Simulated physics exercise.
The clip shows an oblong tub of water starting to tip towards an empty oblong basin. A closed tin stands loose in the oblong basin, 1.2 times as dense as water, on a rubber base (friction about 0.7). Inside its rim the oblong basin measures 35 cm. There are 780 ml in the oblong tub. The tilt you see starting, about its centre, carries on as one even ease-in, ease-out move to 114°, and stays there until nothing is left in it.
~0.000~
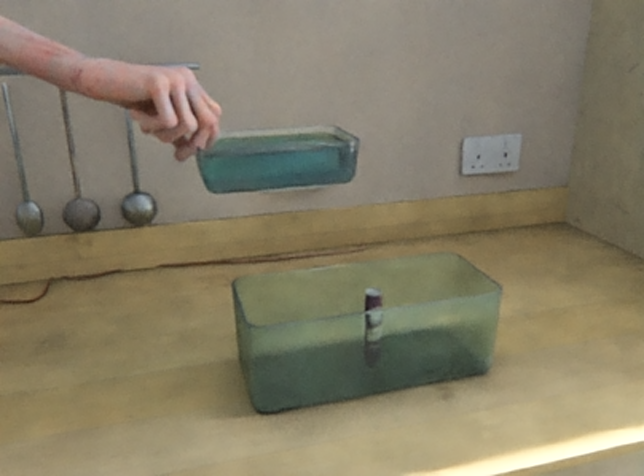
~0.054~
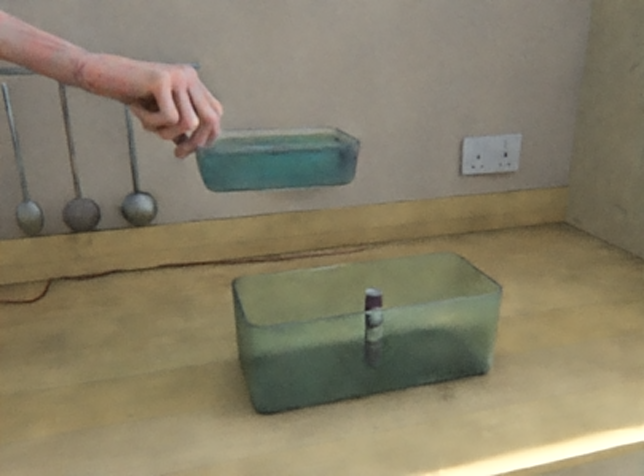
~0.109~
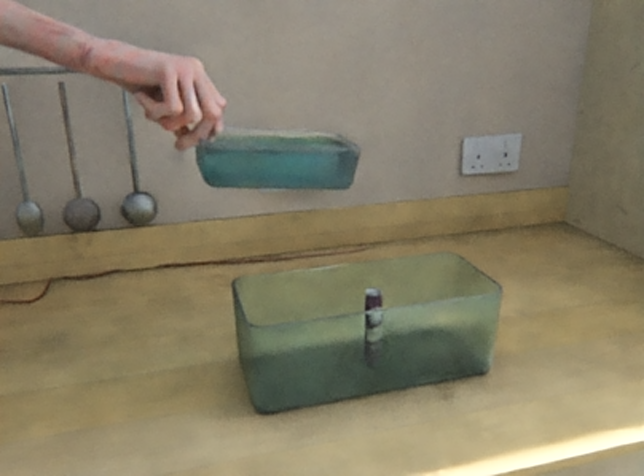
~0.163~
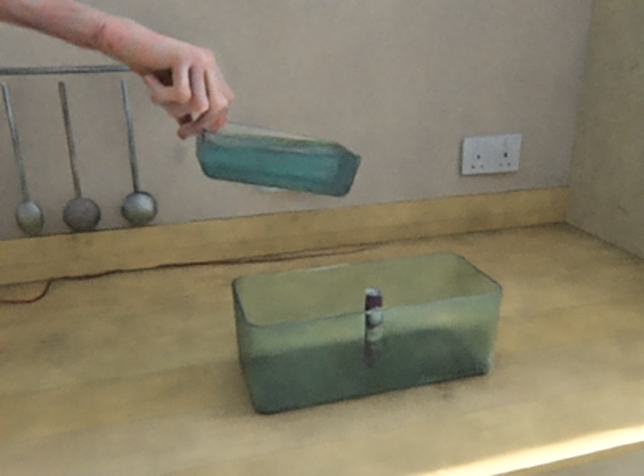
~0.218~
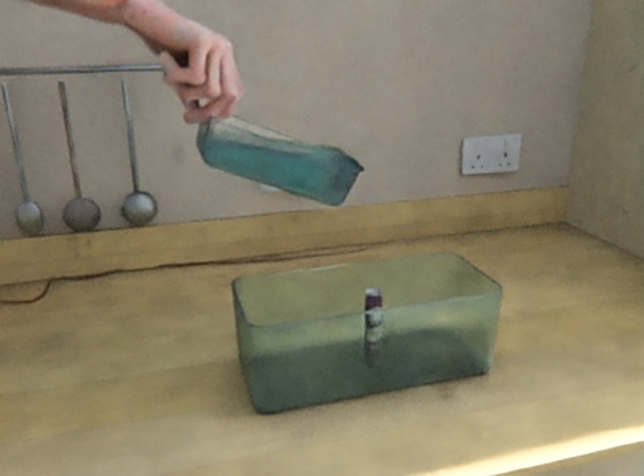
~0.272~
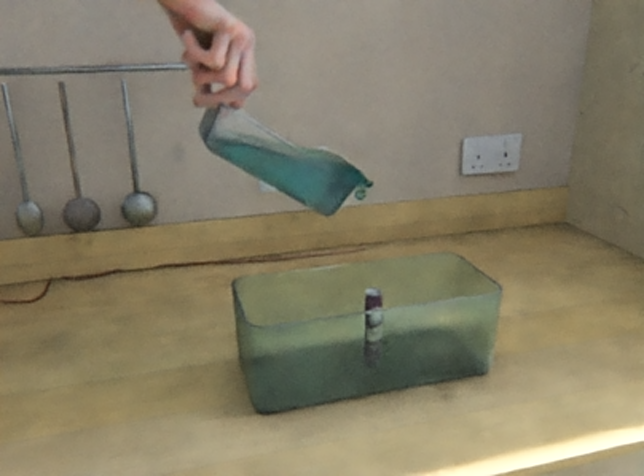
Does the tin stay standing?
The tin stays up.
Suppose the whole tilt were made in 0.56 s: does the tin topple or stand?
Then it stays up.
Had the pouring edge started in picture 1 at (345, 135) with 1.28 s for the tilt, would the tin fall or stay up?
Then it keeps standing.
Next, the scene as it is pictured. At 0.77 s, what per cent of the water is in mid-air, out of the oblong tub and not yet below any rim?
Some 9 per cent.
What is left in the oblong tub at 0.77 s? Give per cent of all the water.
Near 0 in a hundred.
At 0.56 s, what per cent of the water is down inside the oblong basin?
Some 58 per cent.
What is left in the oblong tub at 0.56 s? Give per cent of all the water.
Near 3 in a hundred.
After 0.56 s the tilt is 98° and 3 per cent is still to pour; the tin stands where it began.
After 0.77 s the tilt is 114° and 0 per cent is still to pour; the tin stands where it began.
After 1.00 s the tilt is 114° and 0 per cent is still to pour; the tin stands where it began.
After 1.24 s the tilt is 114° and 0 per cent is still to pour; the tin stands where it began.
In the end the tin stands where it began.
